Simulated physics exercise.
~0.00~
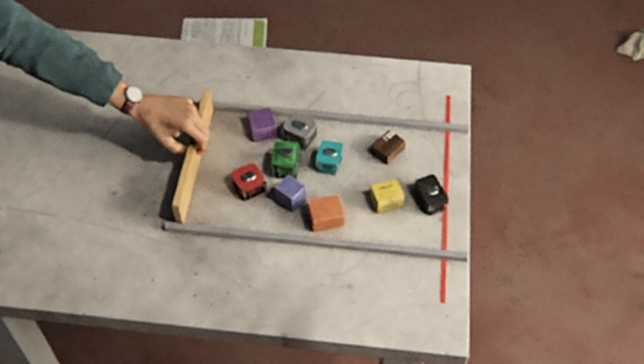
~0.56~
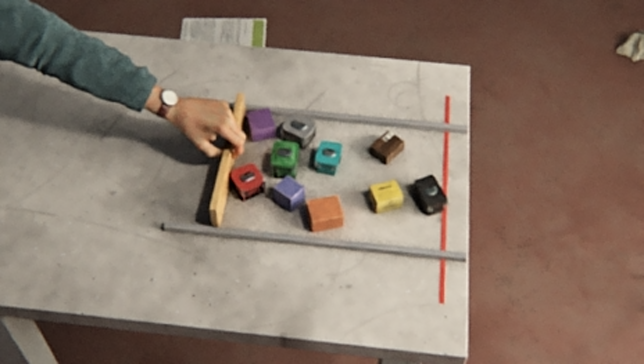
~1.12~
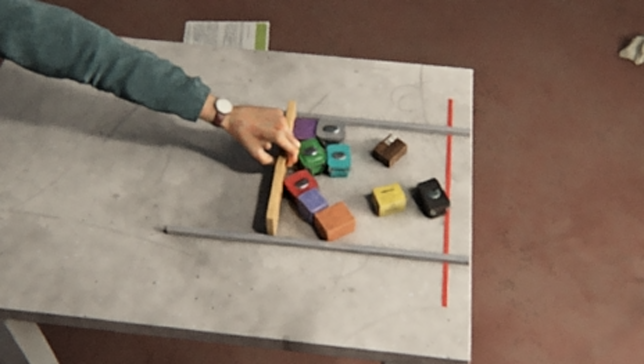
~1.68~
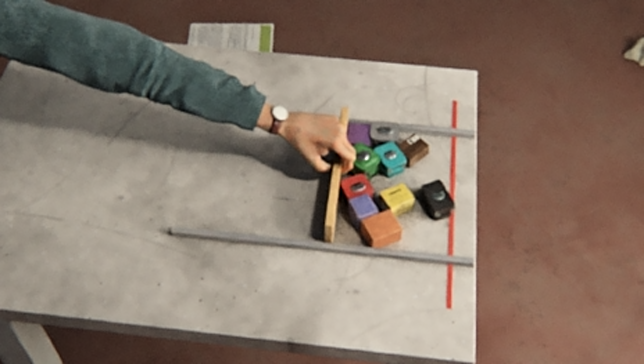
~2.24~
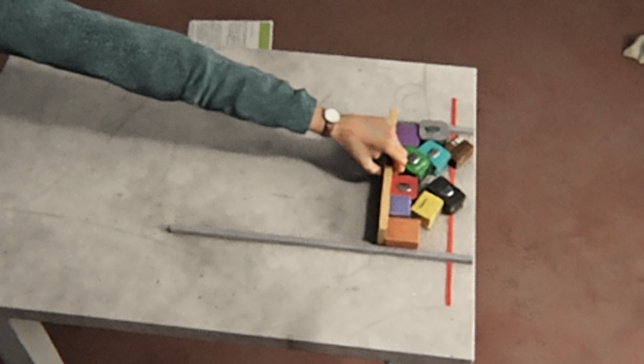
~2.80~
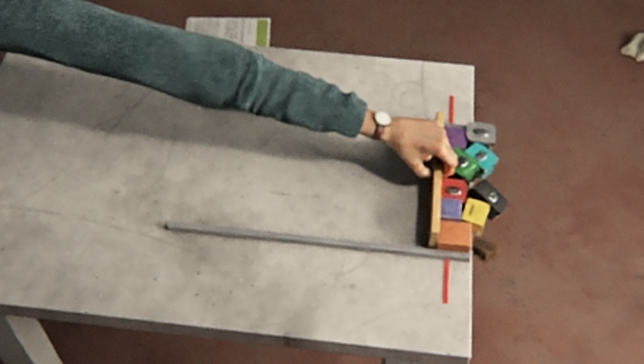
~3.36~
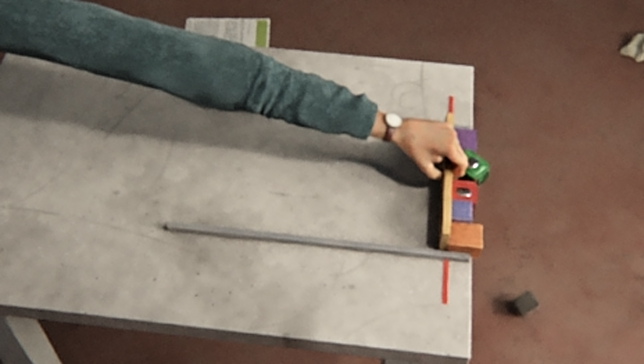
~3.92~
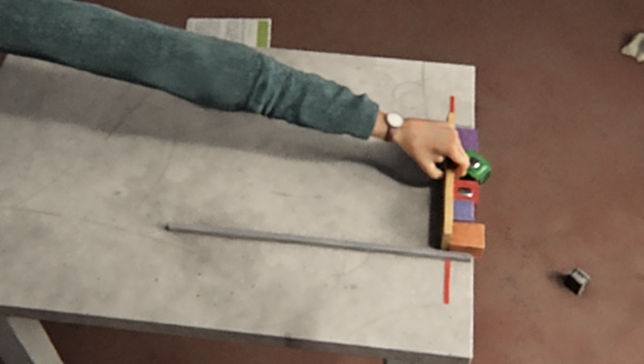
An arm in a green sleeve with a watch holds a wooden board upright at the left of a grey table, seen from above against a reddish-brown floor. Between two grey rails lie small purple, grey, green, turquoise, red and orange blocks, with brown, yellow and black ones nearer a red tape line at the right. The hand pushes the board rightward, gathering the nearer blocks, then the brown and yellow, then the black. The cluster crosses the tape and crowds over the edge. The grey, turquoise, brown, yellow and black pieces fall, while purple, green, red and orange remain against the stopped board.
